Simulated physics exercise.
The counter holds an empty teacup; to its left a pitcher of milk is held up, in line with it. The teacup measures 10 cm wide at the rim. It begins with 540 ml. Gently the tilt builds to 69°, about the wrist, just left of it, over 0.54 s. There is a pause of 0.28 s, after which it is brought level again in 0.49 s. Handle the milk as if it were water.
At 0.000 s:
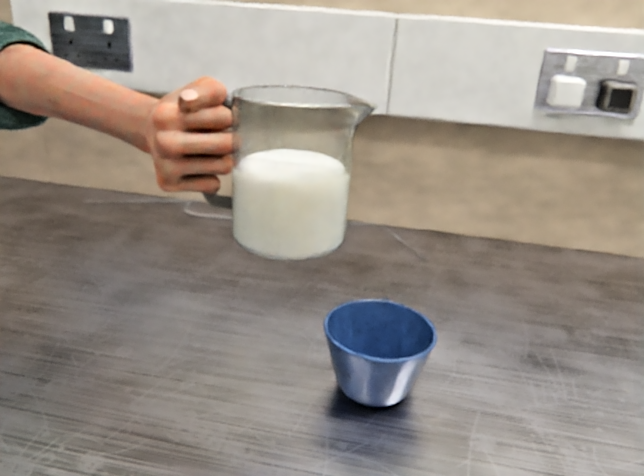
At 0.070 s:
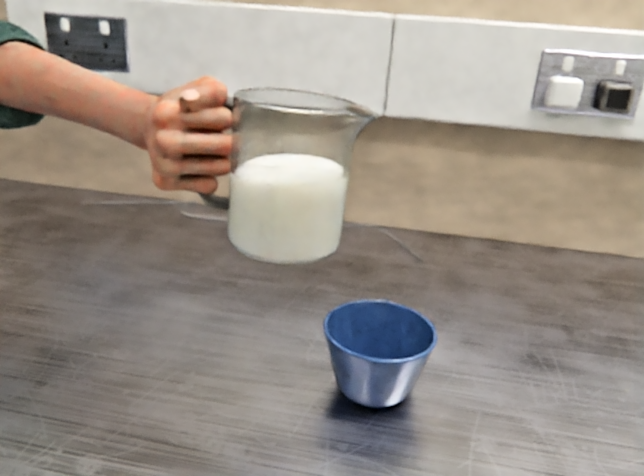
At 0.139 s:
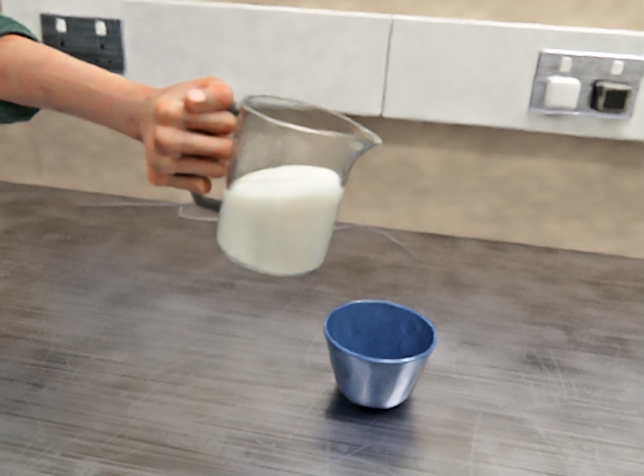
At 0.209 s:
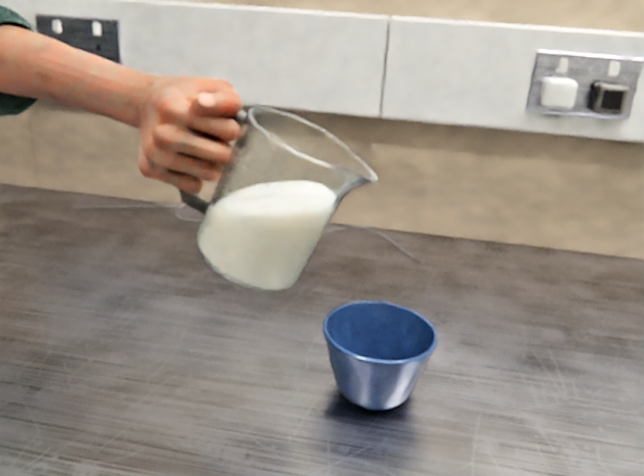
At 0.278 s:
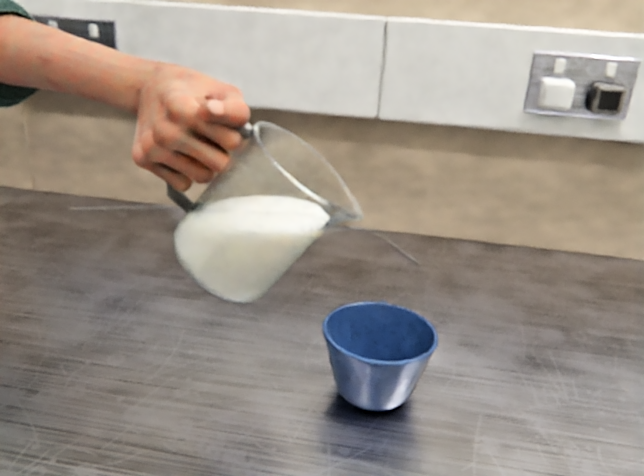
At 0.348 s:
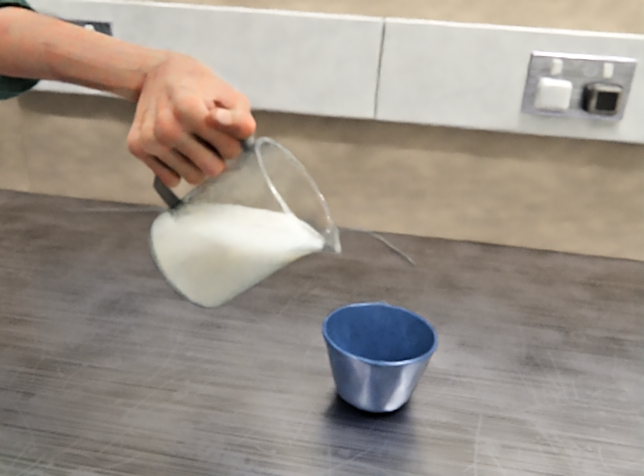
A hand holding a glass pitcher of milk gradually tilting it rightward above a counter, beside an empty blue-lined cup.
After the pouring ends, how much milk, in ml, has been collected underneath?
About 160 ml.
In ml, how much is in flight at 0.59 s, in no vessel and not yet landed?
It comes to about 25 ml.
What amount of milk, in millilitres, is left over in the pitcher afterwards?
Some 340 ml.
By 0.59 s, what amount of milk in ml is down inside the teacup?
Some 0 ml.
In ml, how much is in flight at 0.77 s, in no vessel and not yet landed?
60 ml, more or less.
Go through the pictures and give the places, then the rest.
In the first picture, it leans 0°; its right rim is at (378, 105); the milk meets the walls at (256, 159) and (336, 166); the teacup's rim runs from (326, 321) to (435, 338).
In the second picture, it leans 3°; its right rim is at (379, 114); the milk meets the walls at (255, 163) and (339, 169).
In the third picture, it leans 11°; its right rim is at (381, 140); the milk meets the walls at (244, 181) and (331, 177).
In the fourth picture, it leans 23°; its right rim is at (377, 178); the milk meets the walls at (225, 197) and (327, 194).
In the fifth picture, it leans 36°; its right rim is at (364, 218); the milk meets the walls at (195, 214) and (318, 214).
In the sixth picture, it leans 50°; its right rim is at (342, 251); the milk meets the walls at (179, 211) and (311, 235).
By 0.59 s the tilt is 69° and the teacup has 0 ml, the pitcher 500 ml, and 5 ml is on the counter.
By 0.77 s the tilt is 69° and the teacup has 50 ml, the pitcher 405 ml, and 25 ml is on the counter.
By 0.96 s the tilt is 56° and the teacup has 145 ml, the pitcher 345 ml, and 30 ml is on the counter.
By 1.16 s the tilt is 14° and the teacup has 160 ml, the pitcher 340 ml, and 30 ml is on the counter.
At rest the teacup has 165 ml, the pitcher 340 ml, and 35 ml is on the counter.
